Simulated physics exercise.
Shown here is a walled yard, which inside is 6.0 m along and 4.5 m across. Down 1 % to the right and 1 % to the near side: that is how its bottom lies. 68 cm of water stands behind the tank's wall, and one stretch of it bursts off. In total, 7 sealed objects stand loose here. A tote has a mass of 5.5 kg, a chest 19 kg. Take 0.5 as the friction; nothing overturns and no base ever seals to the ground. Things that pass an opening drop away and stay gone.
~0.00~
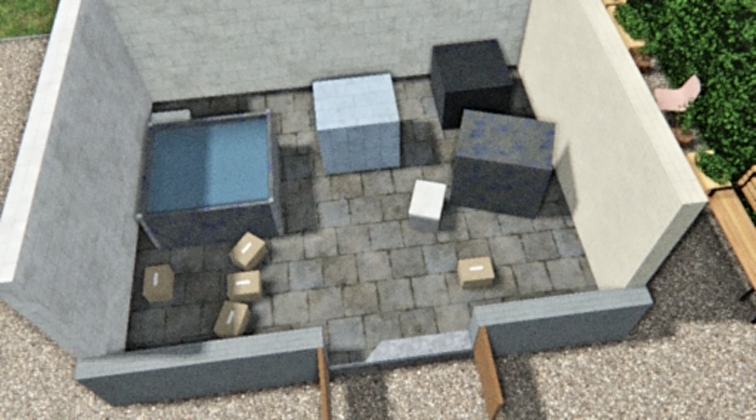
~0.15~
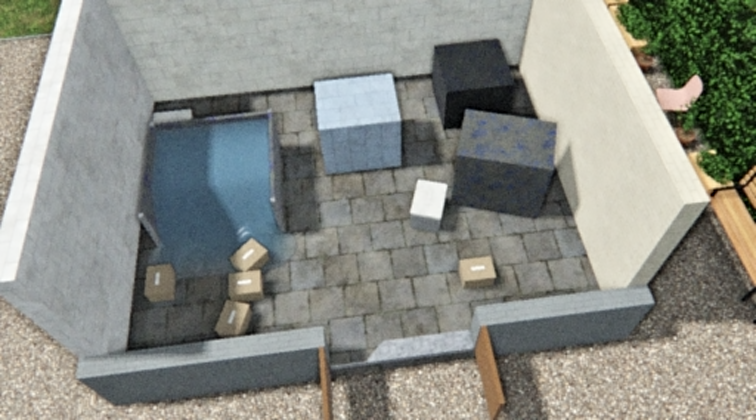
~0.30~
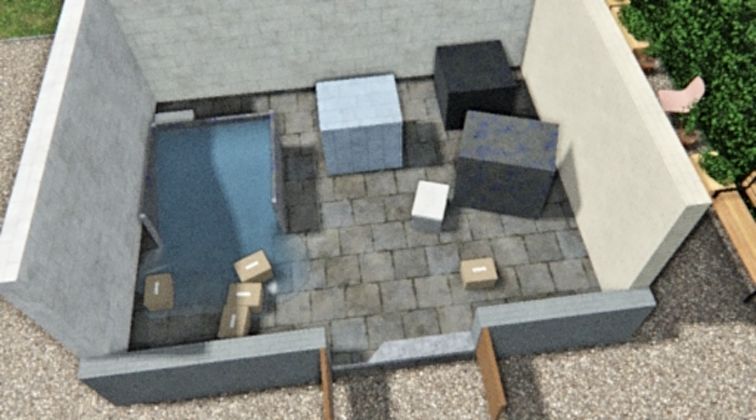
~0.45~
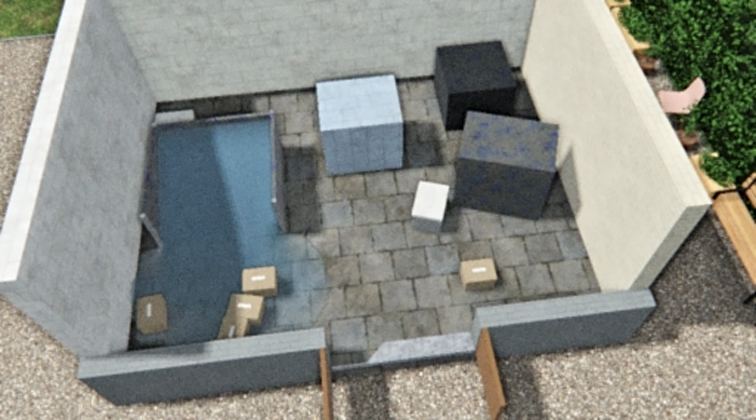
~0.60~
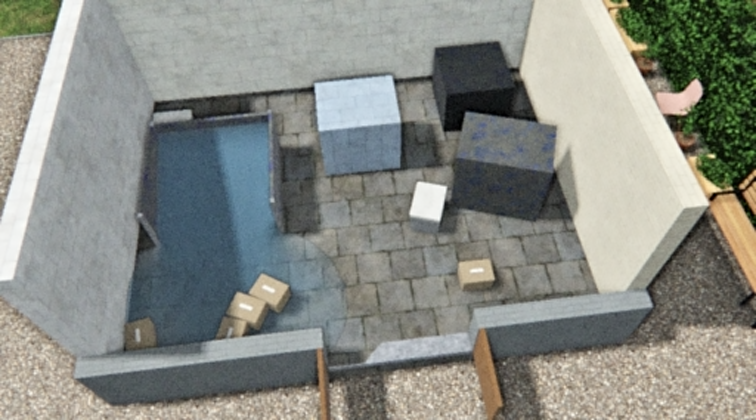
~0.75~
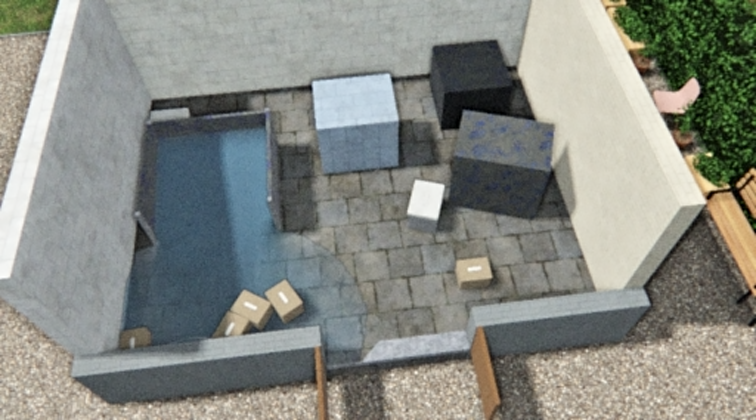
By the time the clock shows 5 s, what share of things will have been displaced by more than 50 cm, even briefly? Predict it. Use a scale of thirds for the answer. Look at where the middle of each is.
On that scale: Two thirds or more.
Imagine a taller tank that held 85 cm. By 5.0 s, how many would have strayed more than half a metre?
It would come to 6 of them.
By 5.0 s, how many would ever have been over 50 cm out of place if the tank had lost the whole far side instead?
Then the count would be 4.
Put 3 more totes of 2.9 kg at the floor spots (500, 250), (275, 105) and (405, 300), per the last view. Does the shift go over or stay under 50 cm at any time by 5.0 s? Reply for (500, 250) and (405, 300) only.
First exceeds it, then exceeds it.
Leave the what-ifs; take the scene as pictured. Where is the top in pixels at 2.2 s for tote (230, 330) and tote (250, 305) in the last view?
Estimated pixels: (427, 299) and (459, 241).
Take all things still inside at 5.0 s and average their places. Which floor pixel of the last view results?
That lands at roughly (416, 212).
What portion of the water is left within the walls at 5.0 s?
Close to 86 in a hundred parts remain.
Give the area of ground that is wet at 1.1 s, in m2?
About 8.0 m2.
After 1.1 s 3 of 7 are over 50 cm from their spots; 4 afloat.
After 2.2 s 3 of 7 are over 50 cm from their spots; 2 afloat.
After 3.5 s 5 of 7 are over 50 cm from their spots; 4 afloat.
After 5.0 s 6 of 7 are over 50 cm from their spots, and 6 have been at some point; 4 afloat.
